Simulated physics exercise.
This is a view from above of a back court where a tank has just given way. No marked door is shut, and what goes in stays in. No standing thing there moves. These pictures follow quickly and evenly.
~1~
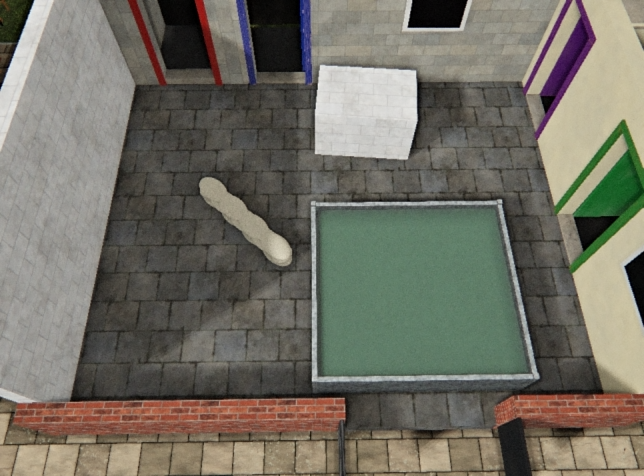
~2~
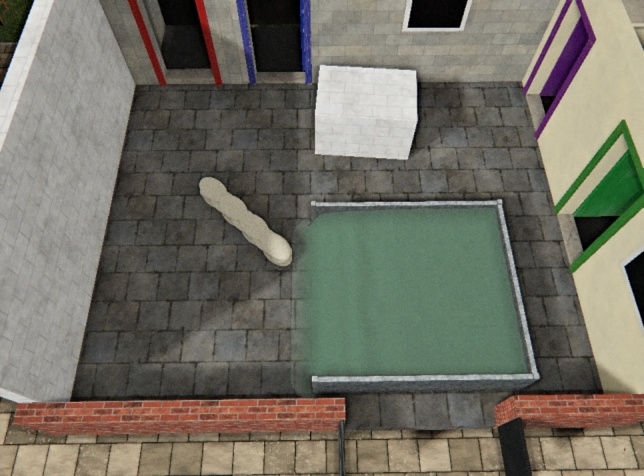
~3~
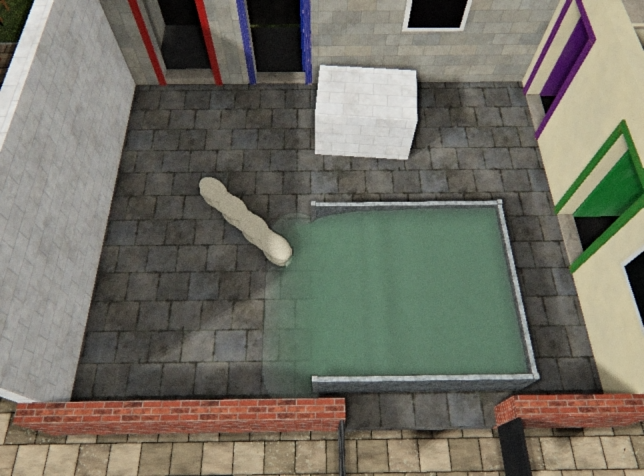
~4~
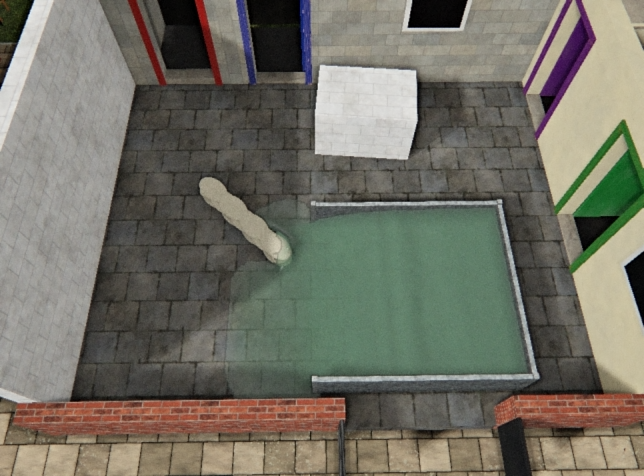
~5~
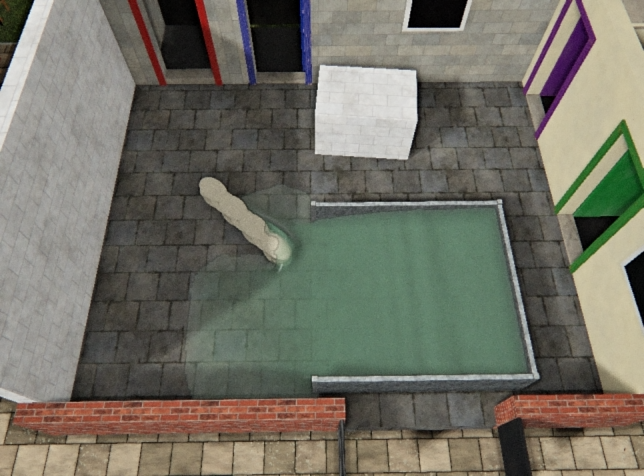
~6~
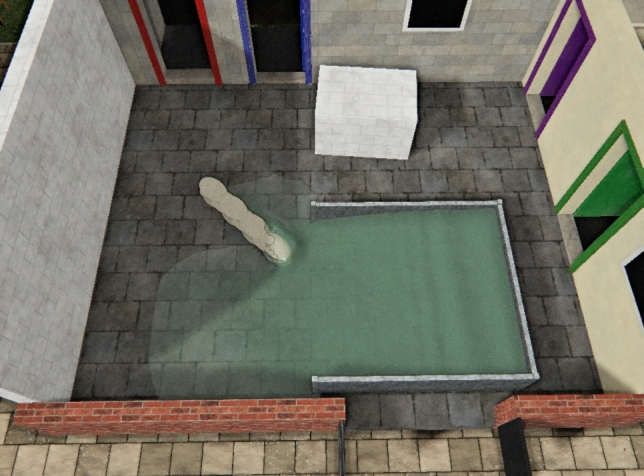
Green water stands level in a square, pale-rimmed tank at the right of a dark-paved back court, seen from above by a still camera, then pours out through the tank's open left side. Around it stand a lumpy beige barrier, a white block, a pale left wall, low red brick walls in front, and red, blue, purple and green doorways. The water spreads leftward in a thinning sheet, curling round the barrier's near end and fanning across the paving on both sides.
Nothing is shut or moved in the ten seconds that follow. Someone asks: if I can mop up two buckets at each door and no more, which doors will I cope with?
In order: Red door: More than two buckets, purple door: More than two buckets, green door: No more than two buckets, blue door: More than two buckets.
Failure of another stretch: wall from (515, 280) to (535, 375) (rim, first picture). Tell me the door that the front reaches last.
It would be the red one.
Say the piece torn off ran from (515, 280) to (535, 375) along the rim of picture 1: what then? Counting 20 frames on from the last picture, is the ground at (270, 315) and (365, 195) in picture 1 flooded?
Note: Point one unreached; point two unreached.
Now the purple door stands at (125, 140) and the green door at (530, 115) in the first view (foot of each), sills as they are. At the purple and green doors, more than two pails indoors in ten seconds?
Purple door: Exceeds the limit. Green door: Exceeds the limit.
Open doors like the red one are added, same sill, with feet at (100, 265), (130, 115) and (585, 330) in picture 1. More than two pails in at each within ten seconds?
One after the other: Lets more in, floods, takes less.
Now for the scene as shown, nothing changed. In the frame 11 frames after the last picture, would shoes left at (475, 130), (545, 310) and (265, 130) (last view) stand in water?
The three points read clear, clear and soaked through.
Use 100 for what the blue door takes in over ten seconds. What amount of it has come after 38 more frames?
Close to 55 %.
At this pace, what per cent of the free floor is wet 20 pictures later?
Near 55 in a hundred.
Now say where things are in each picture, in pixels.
The water tank at (414, 286) is whole and still, in the first picture.
The front is at (303, 225), out from the gap at (317, 297), in the second picture.
The front is at (288, 218), out from the gap at (317, 298), in the third picture.
Water pours out at (317, 298) and has run to (262, 212), in the fourth picture.
The front is at (240, 203), out from the gap at (317, 298), in the fifth picture.
The front is at (163, 392), out from the gap at (317, 298), in the sixth picture.
A moment on, water covers 35 % of the floor; the red door not reached, the purple door not reached, the green door not reached, the blue door not reached.
Next, water covers 50 % of the floor; the red door wet at the sill, nothing in, the purple door not reached, the green door not reached, the blue door wet at the sill, nothing in.
Then, water covers 55 % of the floor; the red door wet at the sill, nothing in, the purple door not reached, the green door not reached, the blue door over two buckets in.
Later, water covers 65 % of the floor; the red door far over two buckets in, the purple door not reached, the green door not reached, the blue door far over two buckets in.
In the end, water covers 90 % of the floor; the red door far over two buckets in, the purple door far over two buckets in, the green door under two buckets in, the blue door far over two buckets in.
